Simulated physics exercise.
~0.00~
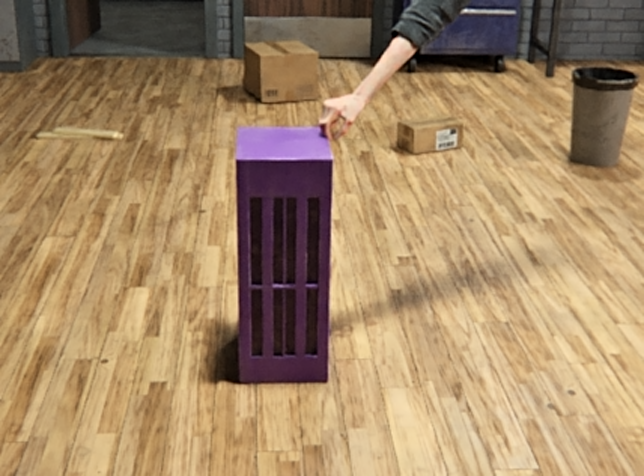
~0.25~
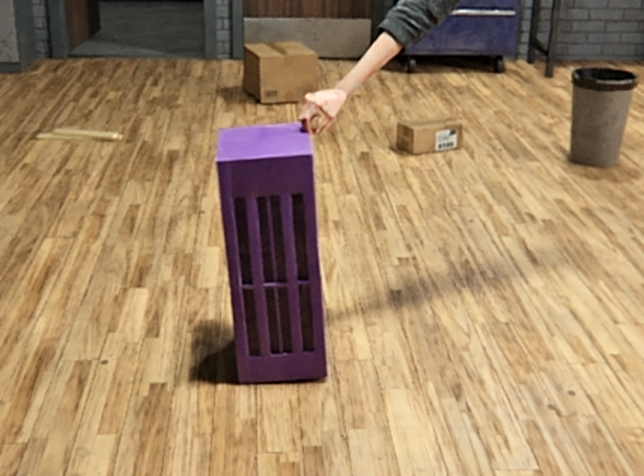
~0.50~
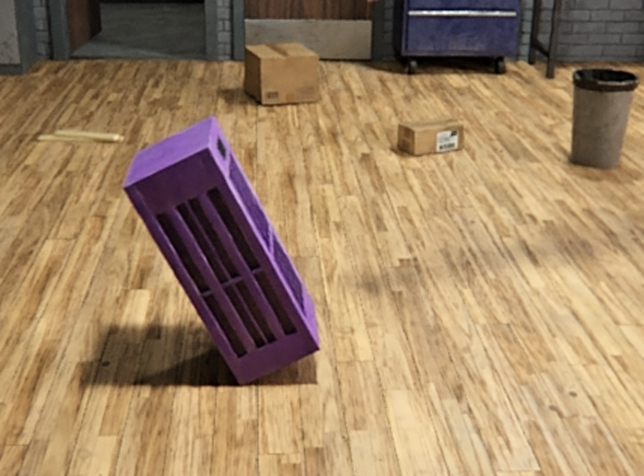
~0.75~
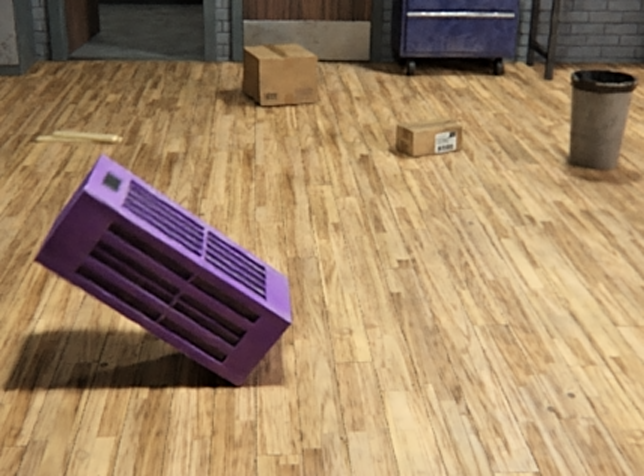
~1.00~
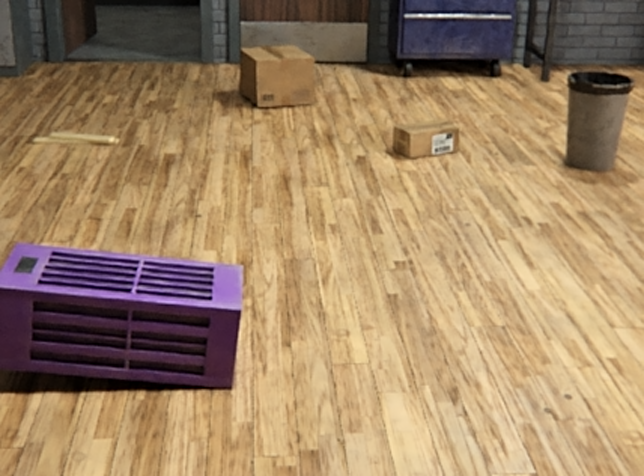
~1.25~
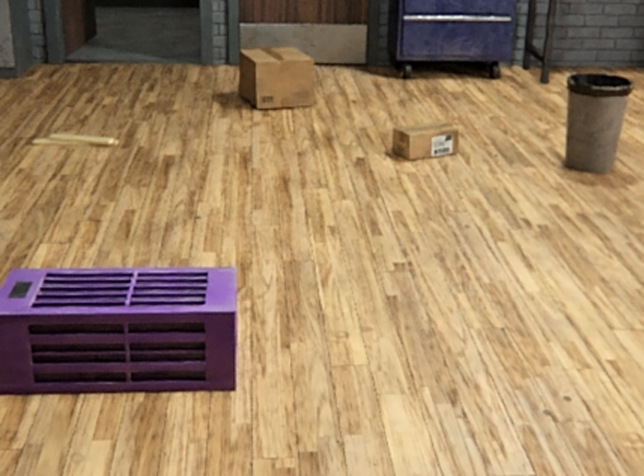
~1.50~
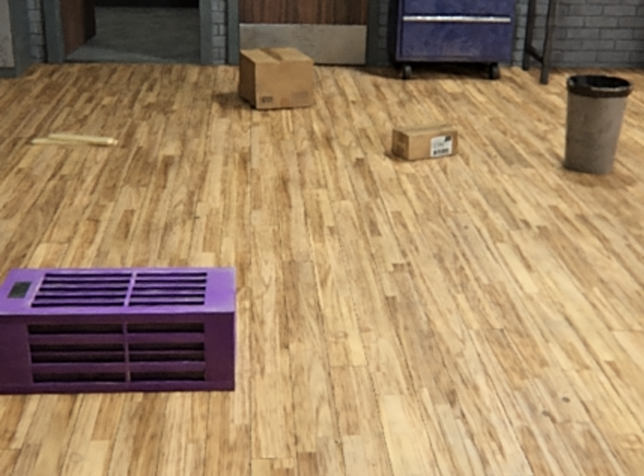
A hand pushes the top of a tall purple crate, which topples left onto its side.
